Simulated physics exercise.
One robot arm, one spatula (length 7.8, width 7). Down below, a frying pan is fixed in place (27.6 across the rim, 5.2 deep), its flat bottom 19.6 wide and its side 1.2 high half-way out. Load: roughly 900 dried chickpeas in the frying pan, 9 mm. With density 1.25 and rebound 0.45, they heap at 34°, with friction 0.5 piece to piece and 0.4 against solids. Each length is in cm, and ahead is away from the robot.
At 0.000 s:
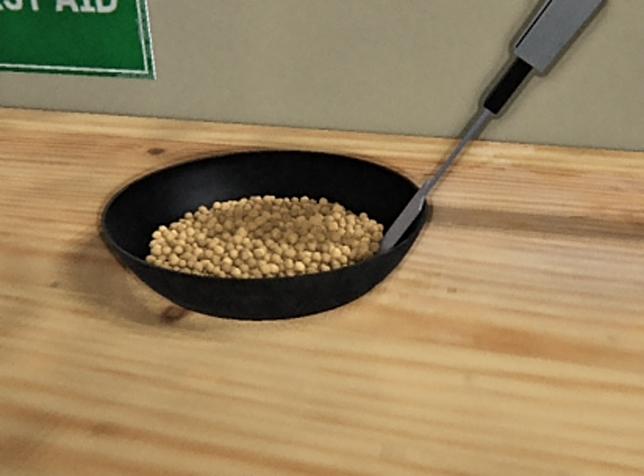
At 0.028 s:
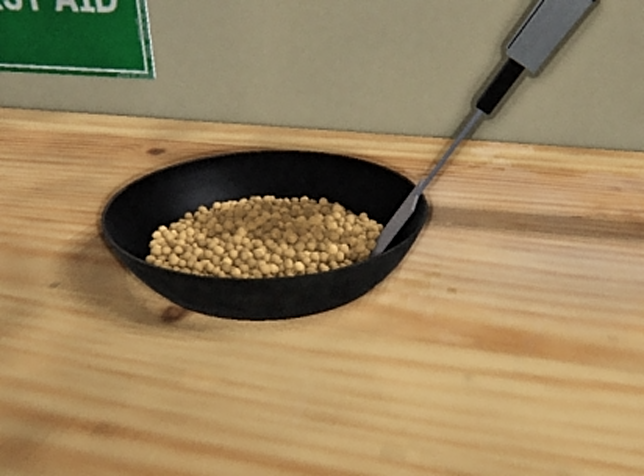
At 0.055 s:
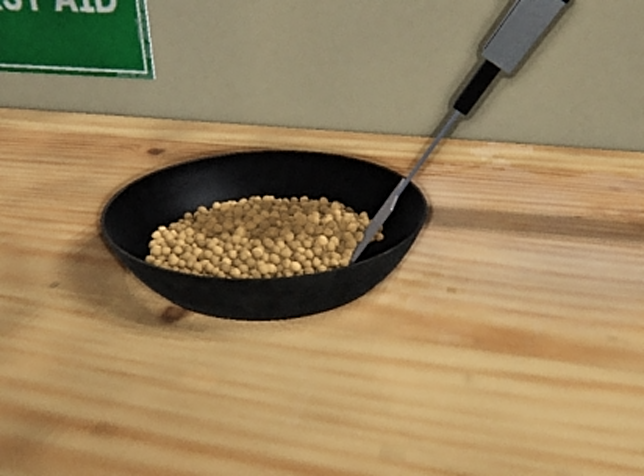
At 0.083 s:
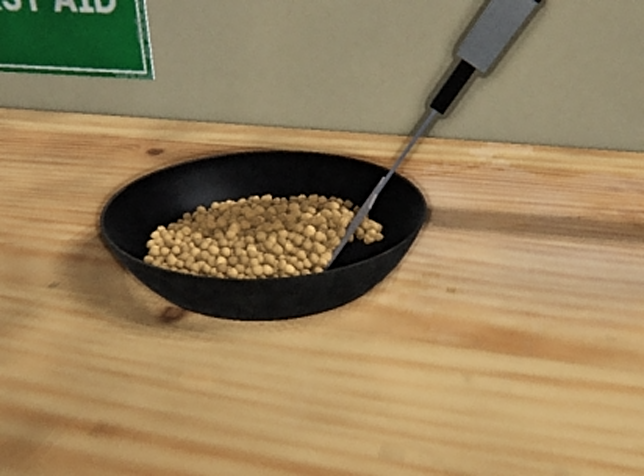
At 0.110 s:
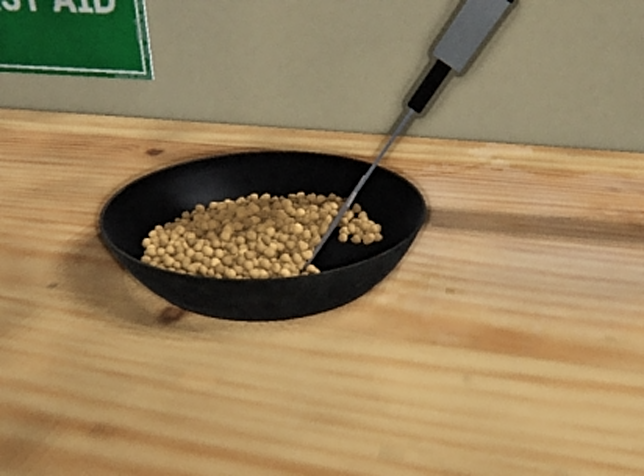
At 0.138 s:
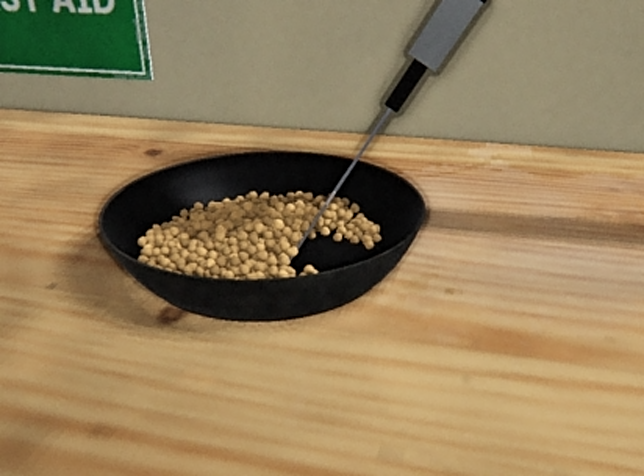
A grey and black robot arm holding a spatula reaches from the upper right into a black frying pan on a pale wooden surface, seen from slightly above by a still camera. The pan holds a heap of tan dried chickpeas, with a green first aid sign on the grey-beige wall at upper left. The spatula sweeps leftward through the chickpeas, pushing them together and opening a dark gap behind it.
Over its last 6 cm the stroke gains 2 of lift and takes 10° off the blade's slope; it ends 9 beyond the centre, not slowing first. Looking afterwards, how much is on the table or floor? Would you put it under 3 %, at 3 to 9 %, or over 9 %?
I would say under 3 %.
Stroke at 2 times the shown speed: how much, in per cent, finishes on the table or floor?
Roughly 10 per cent.
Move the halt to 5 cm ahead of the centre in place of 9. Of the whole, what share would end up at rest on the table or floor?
Then around 0 per cent.
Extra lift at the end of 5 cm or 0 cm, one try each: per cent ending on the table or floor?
About 0 and 0 per cent.
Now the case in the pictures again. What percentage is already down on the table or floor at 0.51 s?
Fraction noted: Close to 0 per cent.
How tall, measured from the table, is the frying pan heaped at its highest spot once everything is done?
It reaches roughly 6.0 cm.
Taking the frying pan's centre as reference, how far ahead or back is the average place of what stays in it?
4.5 cm ahead.
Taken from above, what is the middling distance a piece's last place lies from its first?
It works out to roughly 3 cm.
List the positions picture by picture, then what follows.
In the first picture, the spatula top edge at (425, 193), sloping 59°; upper third of the load around (273, 236), from x 150 to 380, top at y 200; 900 in the frying pan.
In the second picture, the spatula top edge at (418, 193), sloping 59°; upper third of the load around (275, 237), from x 150 to 380, top at y 200.
In the third picture, the spatula top edge at (398, 193), sloping 59°; upper third of the load around (283, 234), from x 150 to 380, top at y 200.
In the fourth picture, the spatula top edge at (378, 192), sloping 59°; upper third of the load around (277, 233), from x 150 to 380, top at y 200.
In the fifth picture, the spatula top edge at (357, 190), sloping 59°; upper third of the load around (266, 231), from x 145 to 380, top at y 195.
In the sixth picture, the spatula top edge at (337, 189), sloping 59°; upper third of the load around (262, 228), from x 145 to 375, top at y 195; 900 in the frying pan.
After 0.21 s, sloping 59°, highest piece 5 above the table; 900 in the frying pan.
After 0.27 s, sloping 54°, highest piece 5 above the table; 900 in the frying pan.
After 0.51 s, sloping 49°, highest piece 6 above the table; 899 in the frying pan, 1 on the table or floor.
After 1.56 s, sloping 49°, highest piece 6 above the table; 899 in the frying pan, 1 on the table or floor.
In the end, 899 in the frying pan, 1 on the table or floor. That is 0 % on the table or floor.
